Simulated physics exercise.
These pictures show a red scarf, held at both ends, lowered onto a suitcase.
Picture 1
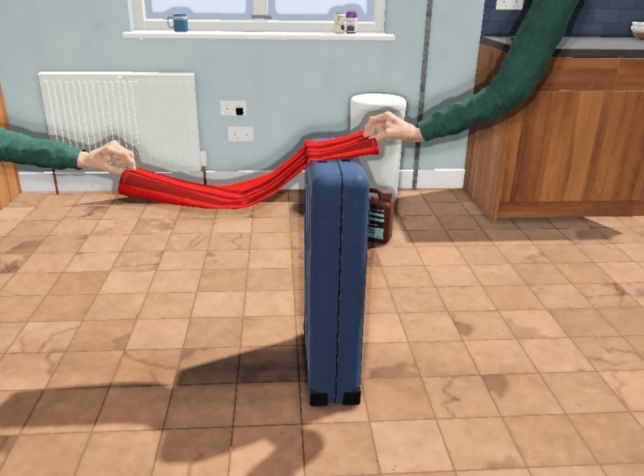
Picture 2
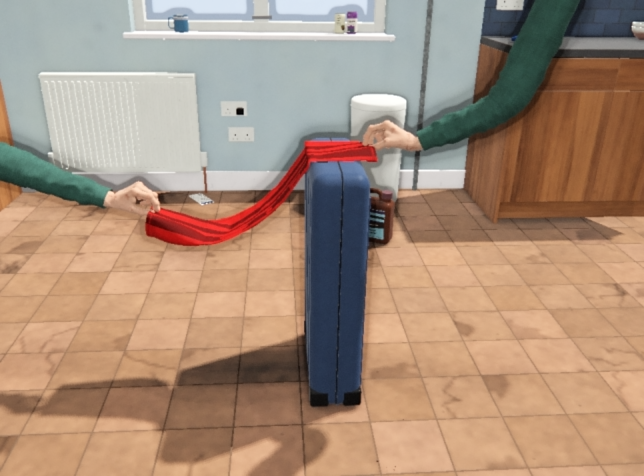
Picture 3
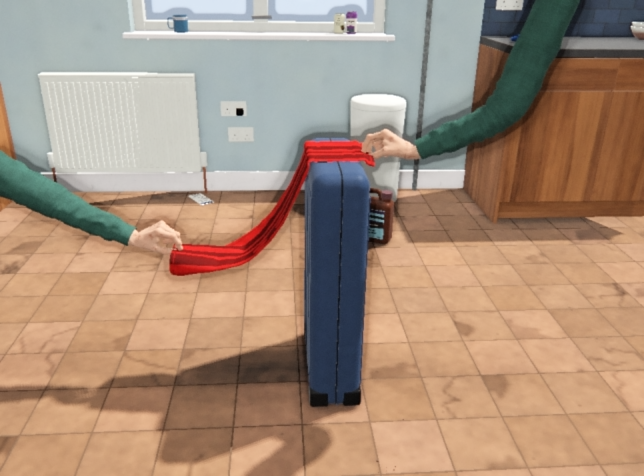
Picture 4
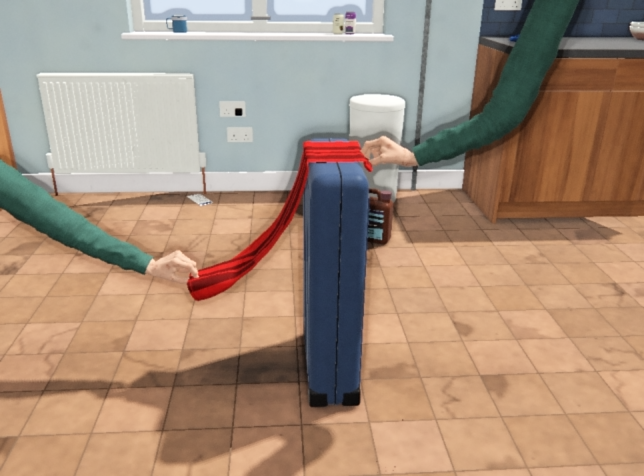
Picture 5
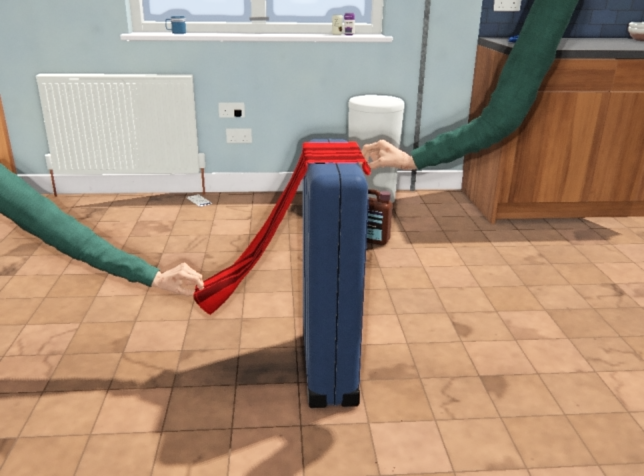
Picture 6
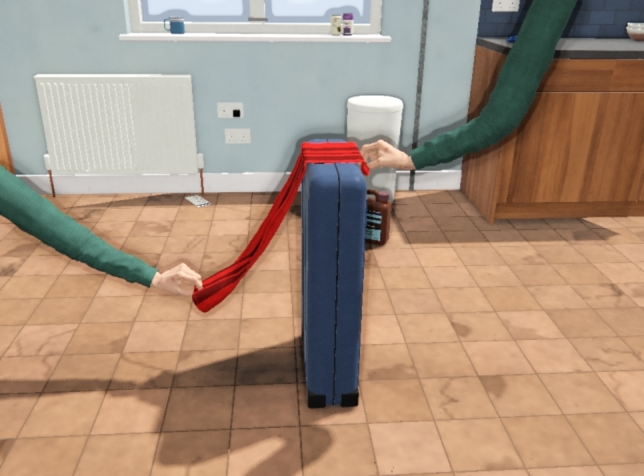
A red scarf is stretched between two hands in green sleeves, its right part lying over the top of an upright blue suitcase. The level view shows a kitchen with a tan tiled floor, pale blue wall, white radiator at left and wooden cabinets at right. The left hand moves down and rightward, the scarf sagging then slanting steeply, while the right hand and camera barely shift.
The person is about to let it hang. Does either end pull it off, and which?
As it turns out, the red scarf falls on the left side.
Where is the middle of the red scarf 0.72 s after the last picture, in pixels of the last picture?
Around (266, 368).
Then, 0.24 s later than the last view, scarf sliding left.
Then, 0.48 s later than the last view, scarf clear of the top and falling near (270, 347).
Then, 0.72 s later than the last view, scarf in a heap on the floor near (266, 368).
Finally, scarf in a heap on the floor near (265, 369). The red scarf drops leftwards.
